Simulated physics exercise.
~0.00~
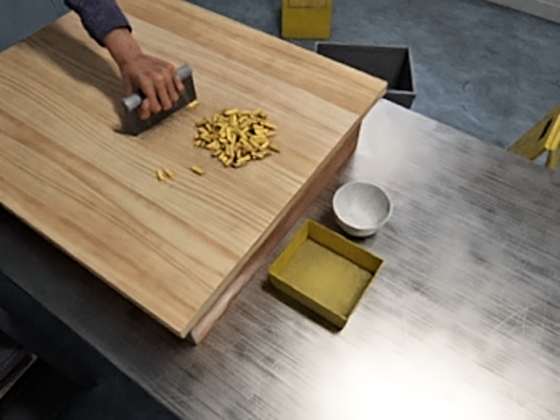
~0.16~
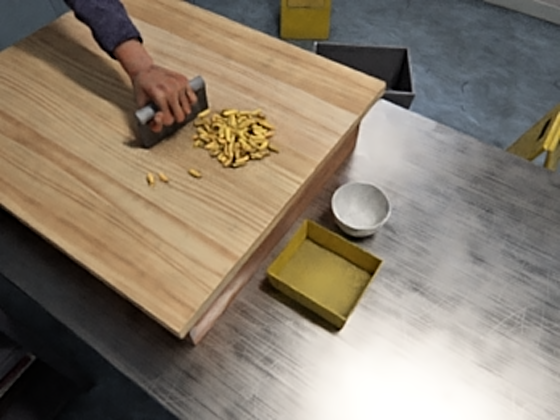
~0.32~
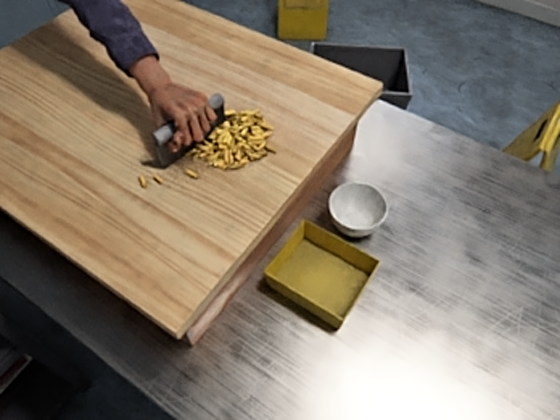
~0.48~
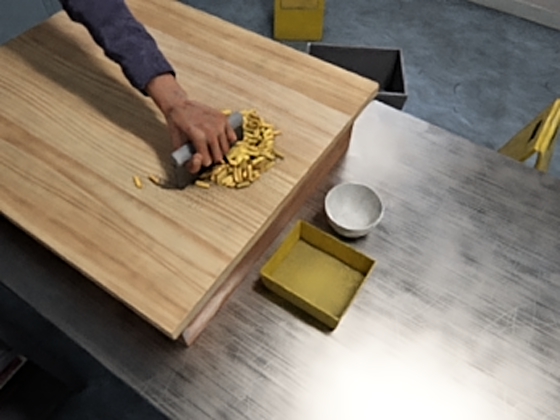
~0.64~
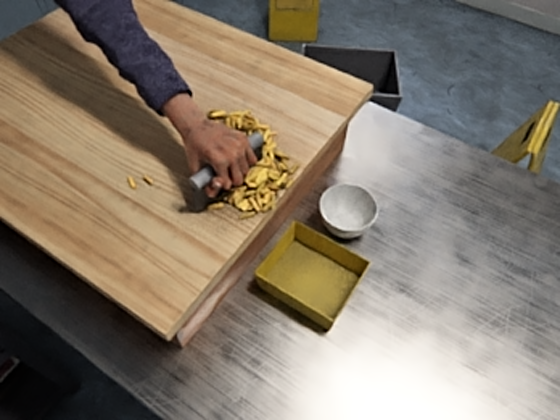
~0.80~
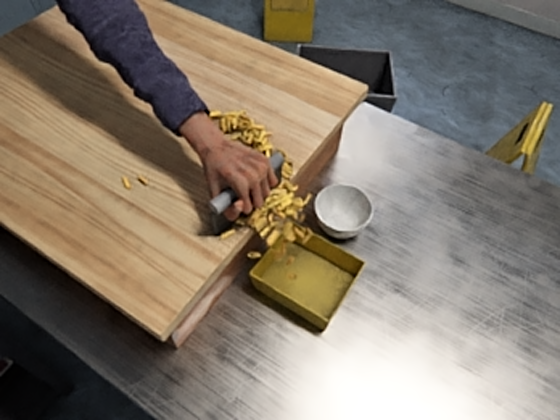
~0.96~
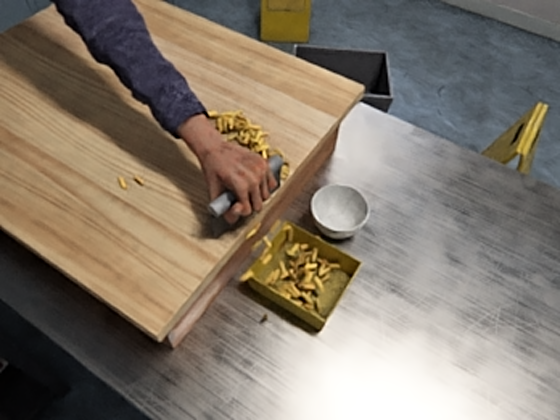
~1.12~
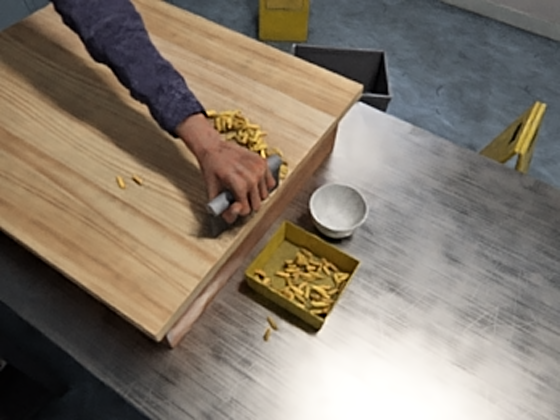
A hand in a dark blue sleeve grips a grey scraper on a pale wooden board, seen from above at an angle, beside a heap of yellow pasta pieces. The board rests on a brushed metal table, with a white bowl and a yellow tin to its right. The hand pushes the scraper right and down into the heap, sweeping it toward the board's edge. Pieces spill over and drop mostly into the tin as the scraper halts at the edge. Finally, many pieces lie in the tin, others remain on the board, a few rest on the table, and the bowl stays empty.
